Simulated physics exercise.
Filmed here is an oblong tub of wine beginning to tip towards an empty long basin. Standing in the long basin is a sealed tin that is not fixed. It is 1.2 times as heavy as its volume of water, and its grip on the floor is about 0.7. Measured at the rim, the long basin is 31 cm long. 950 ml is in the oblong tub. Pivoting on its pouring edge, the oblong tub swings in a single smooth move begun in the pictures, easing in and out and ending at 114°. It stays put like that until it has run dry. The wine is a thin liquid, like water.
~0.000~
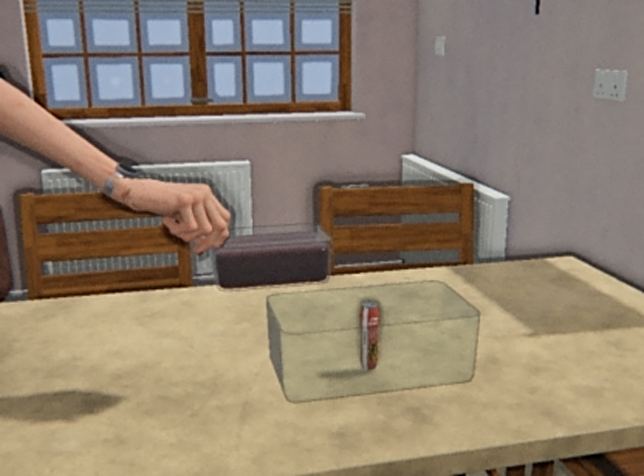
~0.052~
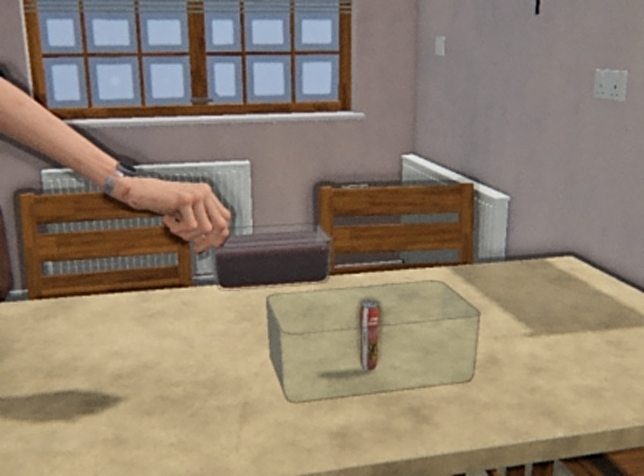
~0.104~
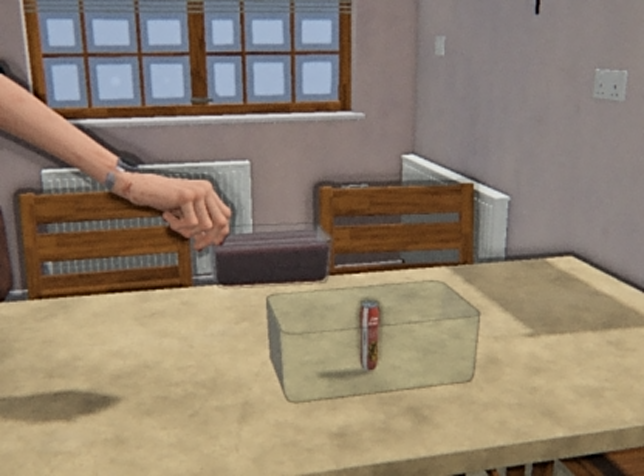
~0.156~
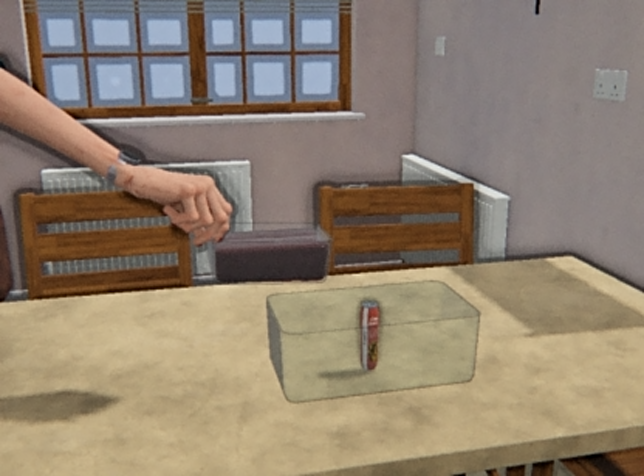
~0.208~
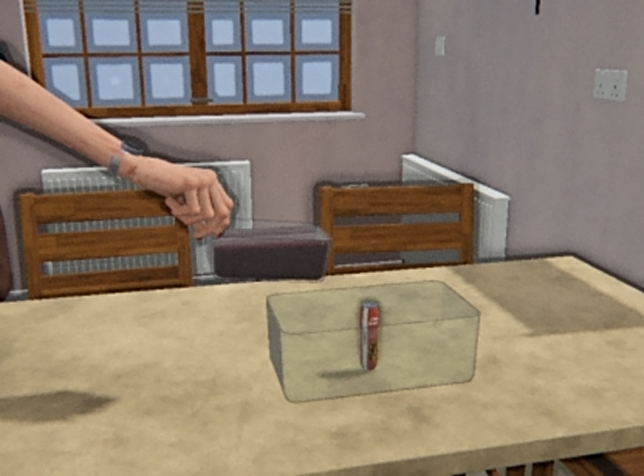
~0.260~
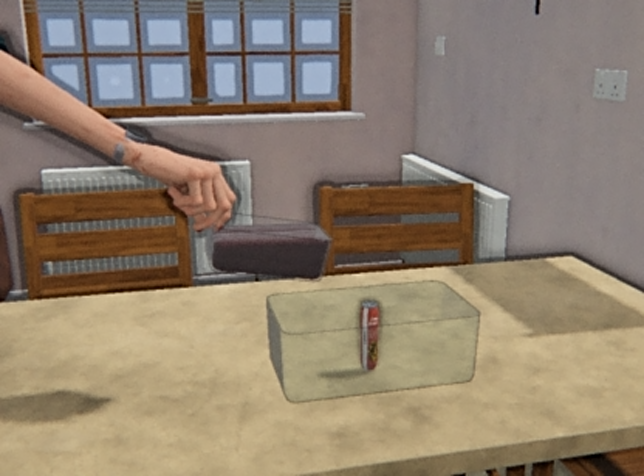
A hand reaching in from the left held a small tub of dark wine above a table and slowly tilted it slightly to the right, beside a long clear basin with a little red tin showing.
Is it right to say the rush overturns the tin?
I expect it to stay the right way up.
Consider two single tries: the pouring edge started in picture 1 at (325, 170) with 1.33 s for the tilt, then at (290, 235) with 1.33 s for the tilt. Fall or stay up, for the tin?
Run one: It does not tip. Run two: It tumbles.
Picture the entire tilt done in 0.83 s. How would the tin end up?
In that case the tin stays vertical.
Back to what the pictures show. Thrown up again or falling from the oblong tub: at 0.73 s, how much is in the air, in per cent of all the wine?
Near 44 per cent at that time.
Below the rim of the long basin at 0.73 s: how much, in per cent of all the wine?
20 %, give or take.
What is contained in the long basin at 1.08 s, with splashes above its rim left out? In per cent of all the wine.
Some 86 per cent.
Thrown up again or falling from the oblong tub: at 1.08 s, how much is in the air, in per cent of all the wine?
Around 7 per cent of the liquid is in flight.
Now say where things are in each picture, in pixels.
In the first frame, it leans 0°; its right rim is at (325, 233); the wine meets the walls at (212, 246) and (323, 238); the long basin's rim runs from (274, 315) to (461, 298); the tin's top is at (370, 307).
In the second frame, it leans 0°; its right rim is at (325, 233); the wine meets the walls at (212, 245) and (323, 238).
In the third frame, it leans 2°; its right rim is at (325, 233); the wine meets the walls at (212, 244) and (323, 237).
In the fourth frame, it leans 4°; its right rim is at (325, 233); the wine meets the walls at (211, 242) and (322, 235).
In the fifth frame, it leans 7°; its right rim is at (325, 233); the wine meets the walls at (211, 239) and (322, 233).
In the sixth frame, it leans 10°; its right rim is at (325, 233); the wine meets the walls at (211, 234) and (323, 230).
After 0.73 s the tilt is 66° and 35 per cent is still to pour; the tin stands where it began.
After 1.08 s the tilt is 104° and 4 per cent is still to pour; the tin stands where it began.
After 1.44 s the tilt is 114° and 0 per cent is still to pour; the tin stands where it began.
After 1.83 s the tilt is 114° and 0 per cent is still to pour; the tin stands where it began.
In the end the tin stands where it began.
